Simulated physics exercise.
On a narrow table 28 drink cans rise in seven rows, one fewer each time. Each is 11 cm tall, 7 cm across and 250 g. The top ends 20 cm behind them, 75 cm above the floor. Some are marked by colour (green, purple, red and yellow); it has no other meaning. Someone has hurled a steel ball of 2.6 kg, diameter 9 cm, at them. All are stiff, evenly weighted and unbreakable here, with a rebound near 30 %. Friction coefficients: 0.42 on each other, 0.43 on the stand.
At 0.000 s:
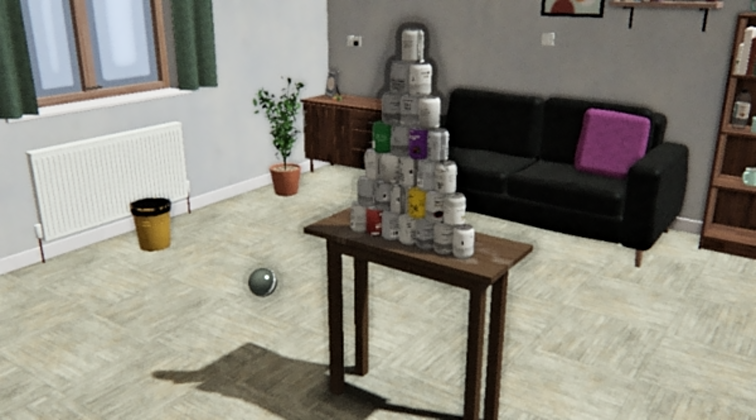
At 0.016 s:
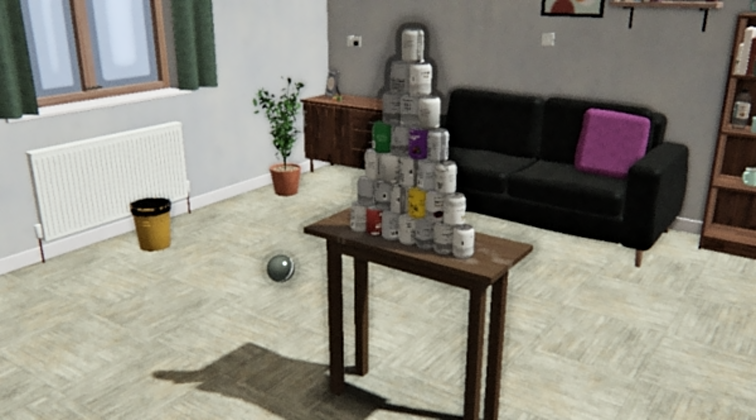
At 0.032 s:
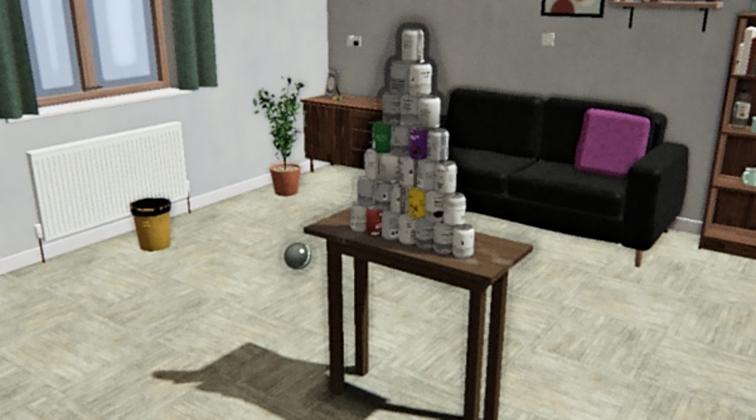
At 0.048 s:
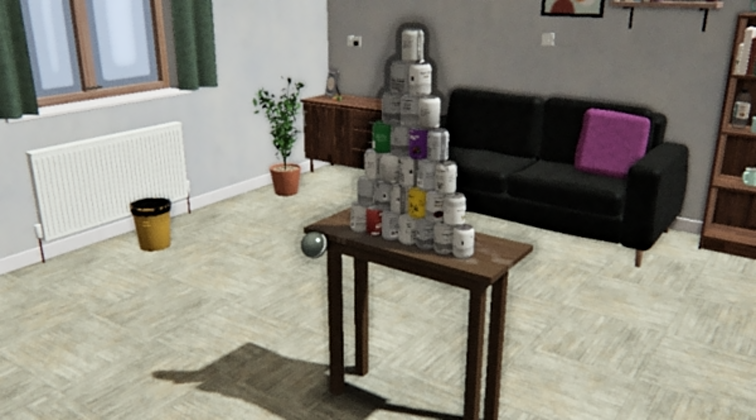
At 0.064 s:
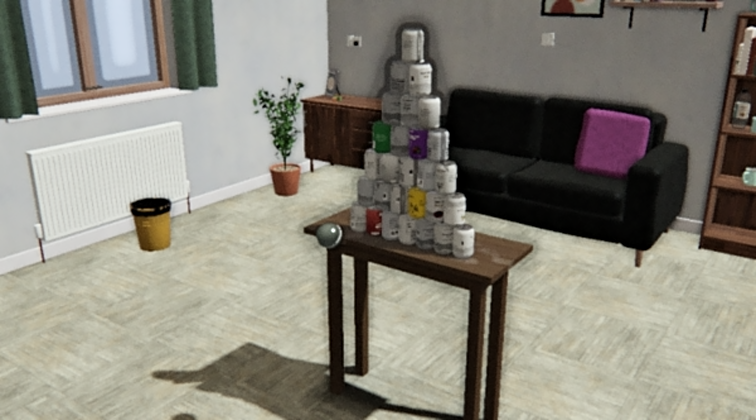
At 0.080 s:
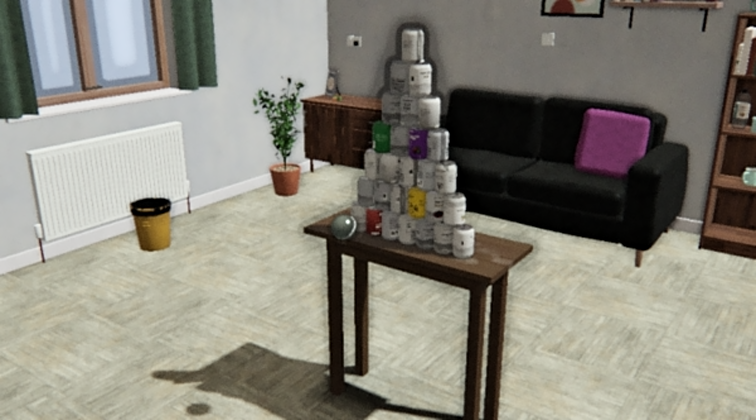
We see a steel ball move through the air, rising rightward past the edge of a narrow wooden table until it is in front of the lower left of a tall pyramid of drink cans, which stays undisturbed.
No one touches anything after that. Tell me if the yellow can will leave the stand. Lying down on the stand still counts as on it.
In the end the yellow can remains on top.
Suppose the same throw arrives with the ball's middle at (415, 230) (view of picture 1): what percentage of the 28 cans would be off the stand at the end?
In that case 50 per cent.
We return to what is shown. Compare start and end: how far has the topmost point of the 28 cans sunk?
About 32 cm.
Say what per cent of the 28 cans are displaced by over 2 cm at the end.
It is 65 per cent.
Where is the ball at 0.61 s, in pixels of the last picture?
Around (487, 272).
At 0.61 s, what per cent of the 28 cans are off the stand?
25 per cent by then.
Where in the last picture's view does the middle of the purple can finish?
Around (412, 215).
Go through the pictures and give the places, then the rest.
In the first frame (places mark the middle of the side facing us), ball (263, 283) 10 cm from contact, 5.0 m/s; yellow can (422, 205); purple can (414, 144); green can (386, 139); nothing disturbed.
In the second frame, ball (281, 269) after contact, 5.0 m/s; yellow can (422, 205).
In the third frame, ball (298, 256) after contact, 5.0 m/s; yellow can (422, 205).
In the fourth frame, ball (314, 245) after contact, 4.9 m/s; yellow can (422, 205).
In the fifth frame, ball (329, 236) after contact, 4.9 m/s; yellow can (422, 205).
In the sixth frame, ball (344, 227) after contact, 4.9 m/s; yellow can (422, 205); purple can (414, 144); green can (386, 139); nothing disturbed.
After 0.28 s, ball still moving; none of the 28 cans off the stand, 20 disturbed; yellow can unmoved; green can leaning 54°.
After 0.61 s, ball still moving; 7 of the 28 cans off the stand; yellow can shifted 9 mm; red can on its side.
After 1.09 s, ball still moving; 15 of the 28 cans off the stand; yellow can shifted 9 mm; red can on its side.
After 1.83 s, ball still moving; 15 of the 28 cans off the stand; yellow can unmoved; green can on its side.
By the end (2.4 s), ball rolling away; 16 of the 28 cans off the stand; yellow can unmoved; purple can on its side; red can on its side. As the last picture would show them, middles, yellow can near (420, 202), purple can near (412, 215).
